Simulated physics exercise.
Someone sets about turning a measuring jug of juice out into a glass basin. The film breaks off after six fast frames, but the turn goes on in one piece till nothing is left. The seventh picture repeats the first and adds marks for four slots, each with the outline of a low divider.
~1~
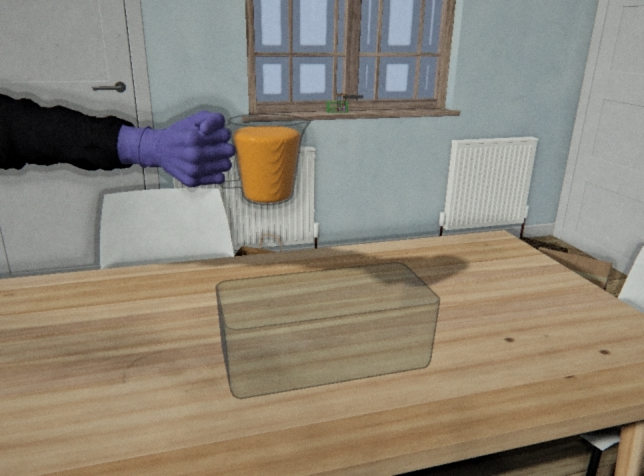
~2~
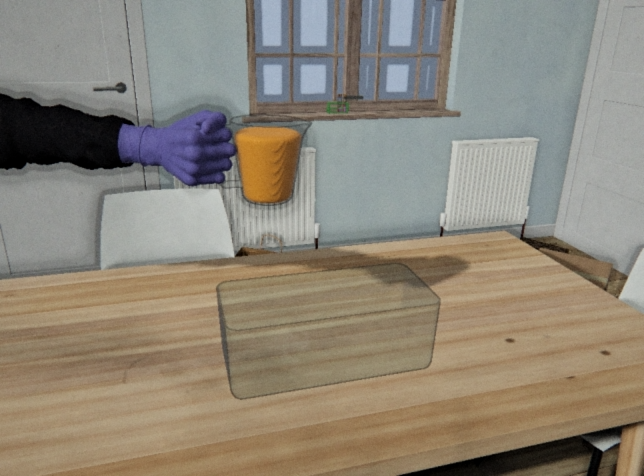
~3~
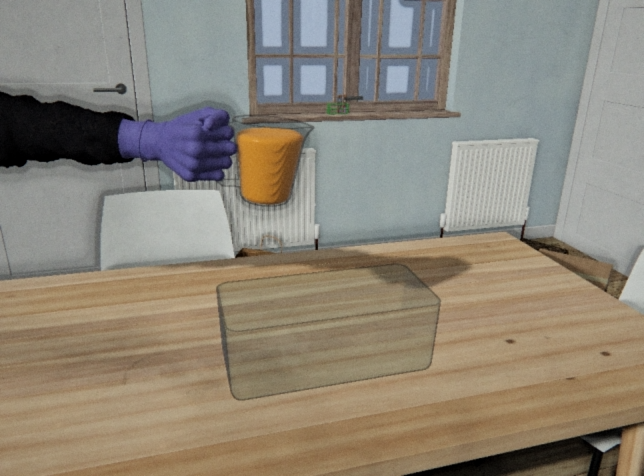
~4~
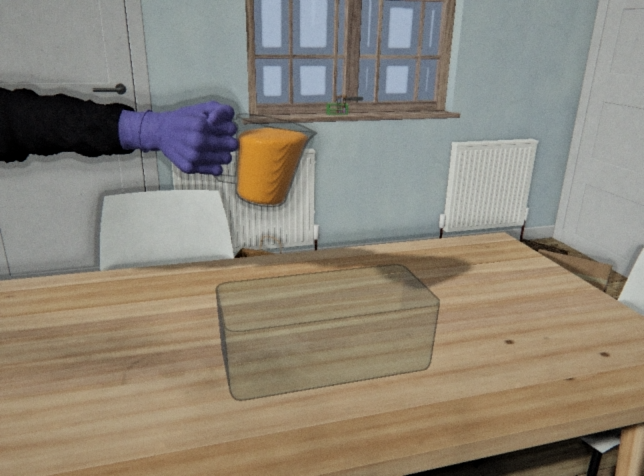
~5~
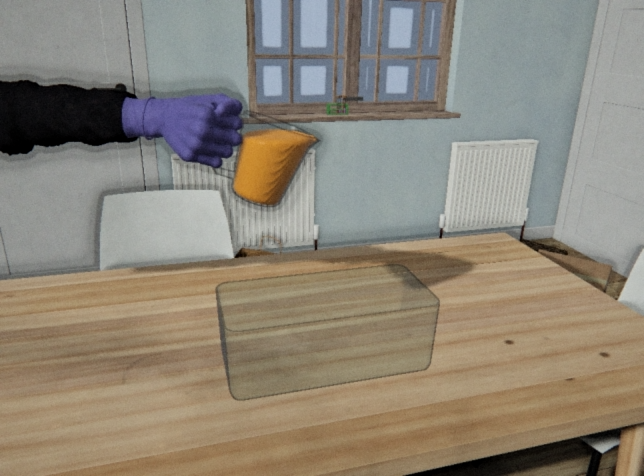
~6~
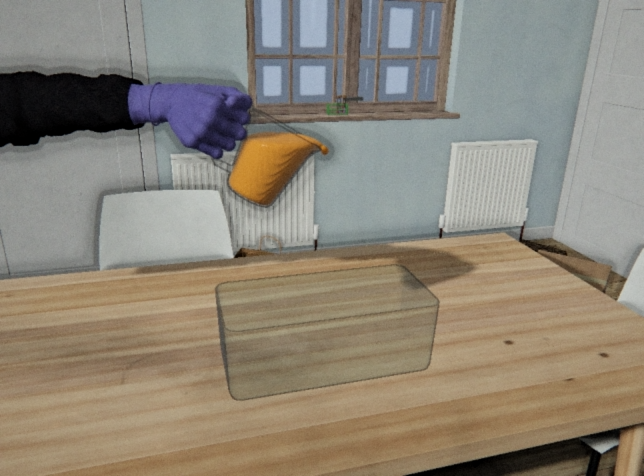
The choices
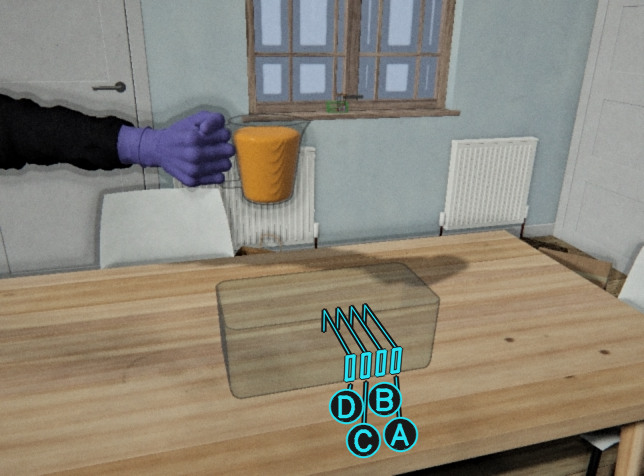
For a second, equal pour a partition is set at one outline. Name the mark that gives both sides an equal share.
B works best here.
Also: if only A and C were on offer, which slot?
C it is.
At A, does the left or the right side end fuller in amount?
The left side.
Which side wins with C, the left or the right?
The right one.
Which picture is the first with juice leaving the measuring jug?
In picture 6.
On the marked copy, A at (396, 377); B at (381, 379); C at (366, 382); D at (350, 384).
With A, about 91 % ends left of the wall and 5 % right of it; 4 % is lost outside.
With B, about 54 % ends left of the wall and 44 % right of it.
With C, about 18 % ends left of the wall and 80 % right of it.
With D, about 6 % ends left of the wall and 93 % right of it.
